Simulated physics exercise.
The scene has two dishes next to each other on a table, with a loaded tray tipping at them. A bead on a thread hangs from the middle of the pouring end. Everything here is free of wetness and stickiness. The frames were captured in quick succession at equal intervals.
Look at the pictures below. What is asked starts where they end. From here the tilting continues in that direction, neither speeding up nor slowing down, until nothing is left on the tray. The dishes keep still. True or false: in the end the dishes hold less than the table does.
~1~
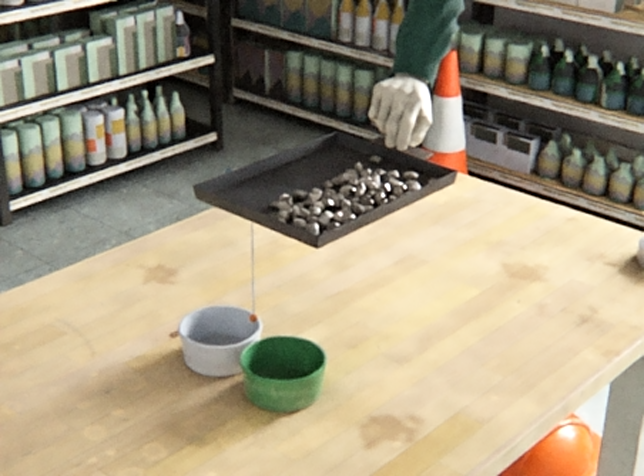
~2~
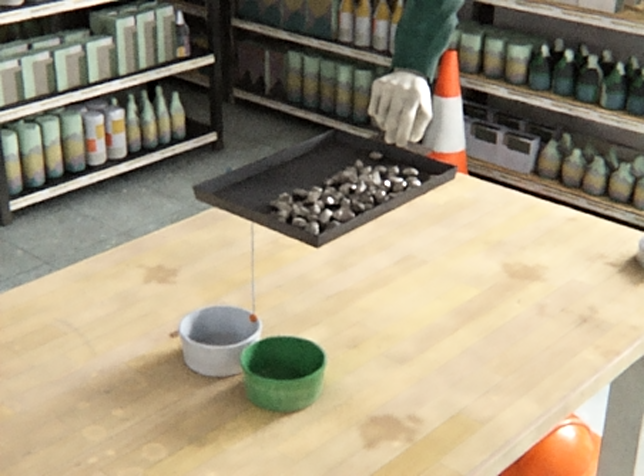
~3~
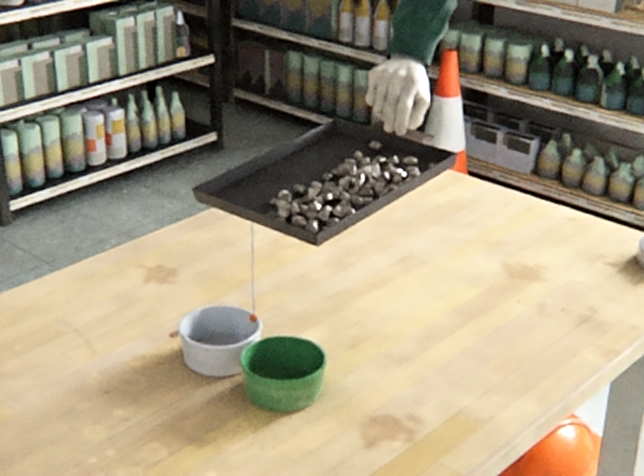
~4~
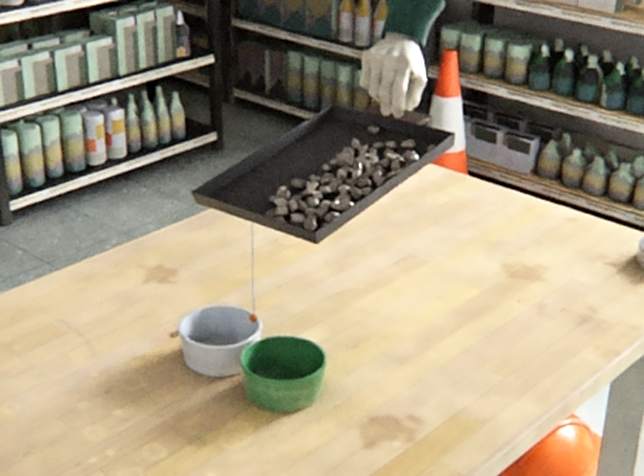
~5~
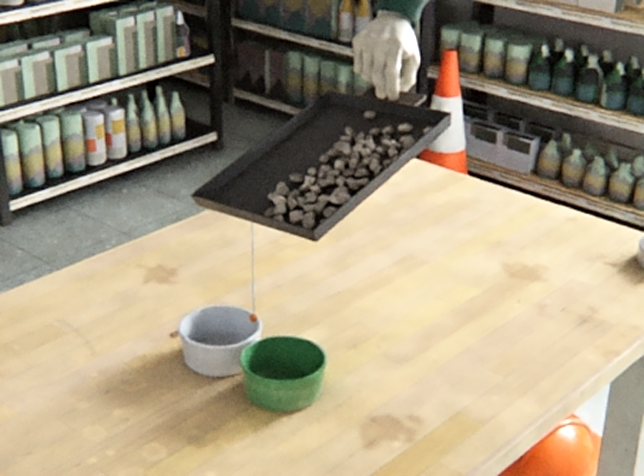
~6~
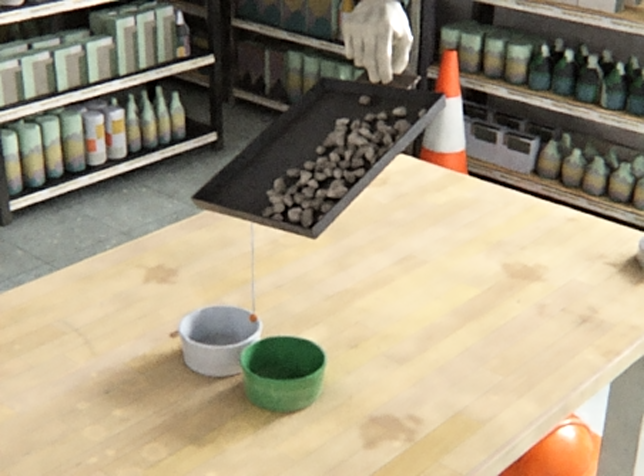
True.
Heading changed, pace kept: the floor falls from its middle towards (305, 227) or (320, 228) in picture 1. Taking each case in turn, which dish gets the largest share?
The right-side dish first and The right-side dish second.
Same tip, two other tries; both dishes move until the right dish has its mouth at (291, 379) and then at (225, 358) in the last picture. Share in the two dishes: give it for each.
First 30 per cent, second 60 per cent.
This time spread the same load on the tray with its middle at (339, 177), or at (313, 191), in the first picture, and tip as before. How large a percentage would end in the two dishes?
Near 40 % and 40 %.
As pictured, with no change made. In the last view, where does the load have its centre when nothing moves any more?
Near (182, 357).
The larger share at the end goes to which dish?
It's the leftmost dish that ends with more.
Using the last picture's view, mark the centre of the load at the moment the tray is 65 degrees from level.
Around (247, 195).
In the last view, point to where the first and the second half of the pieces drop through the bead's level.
Points: About (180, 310), then about (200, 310).
Just after the last frame, tray tipped steeply; almost all on the tray; just a few in the air.
A moment on, tray tipped past a quarter turn; roughly a quarter on the tray; roughly a quarter in the left dish; roughly a third outside both; roughly a quarter in the air.
Further on, tray tipped past a quarter turn; roughly a third in the left dish; roughly two thirds outside both.
When it is over, tray tipped past a quarter turn; not one in the right dish; roughly a third in the left dish; roughly two thirds outside both.
